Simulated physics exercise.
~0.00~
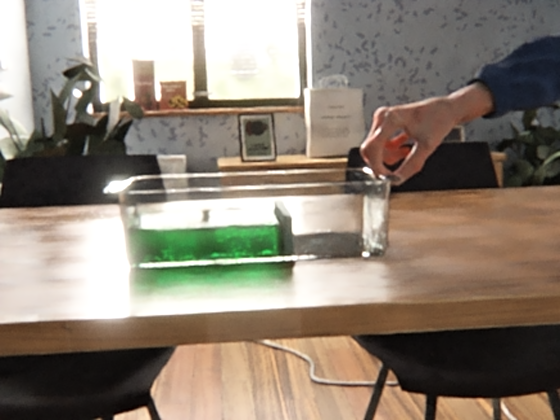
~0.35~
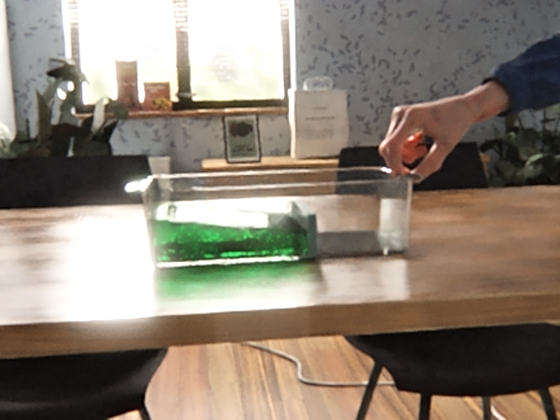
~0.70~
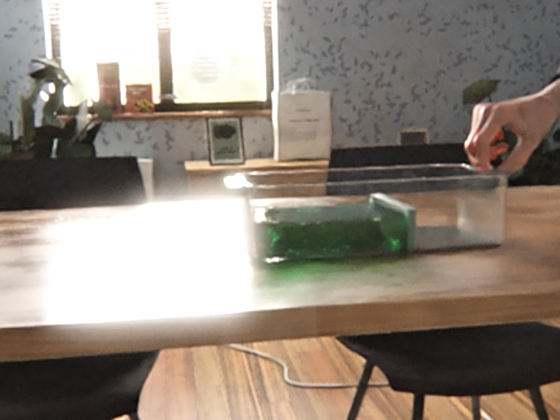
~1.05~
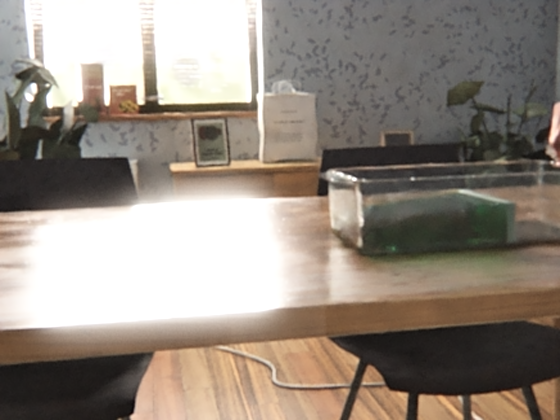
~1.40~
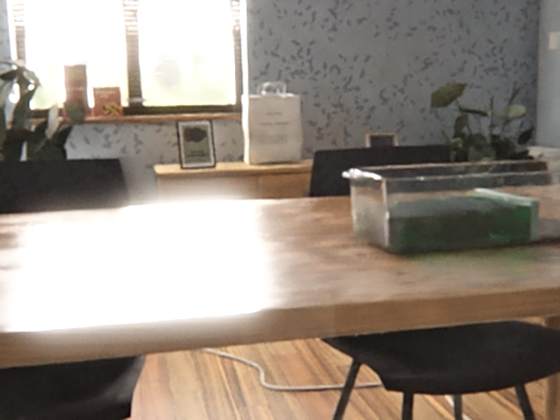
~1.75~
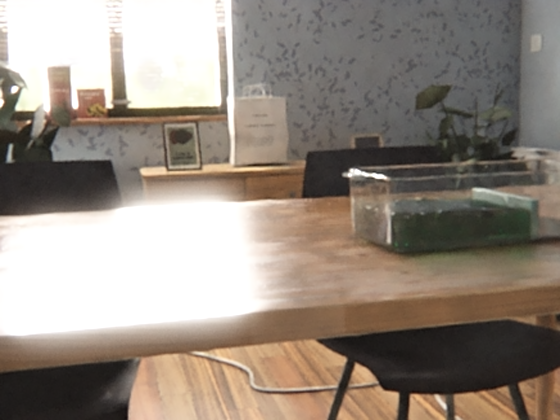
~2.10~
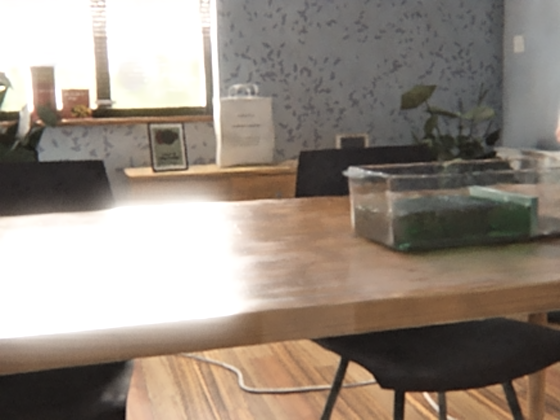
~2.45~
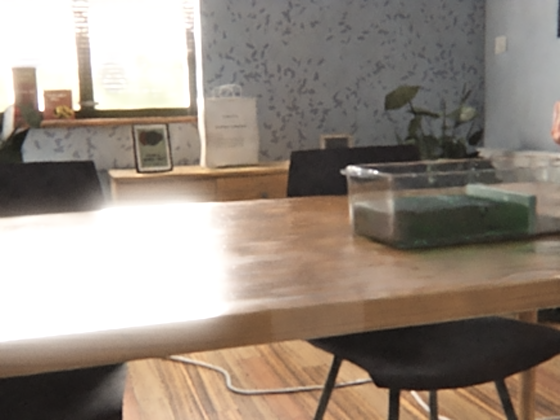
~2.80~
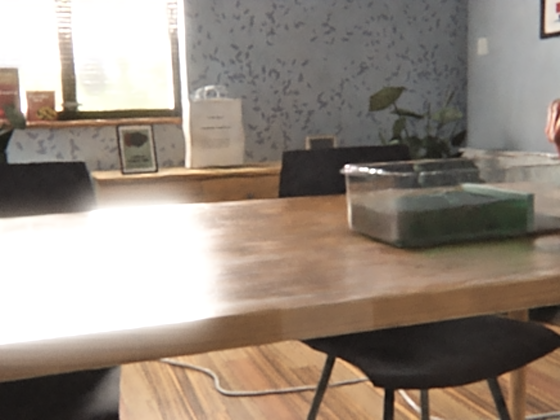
A hand pulled a clear glass food box, with green water in its left half behind a low divider, rightwards along a wooden table. The water sloshed, then the box came to rest with the green water still left of the divider.
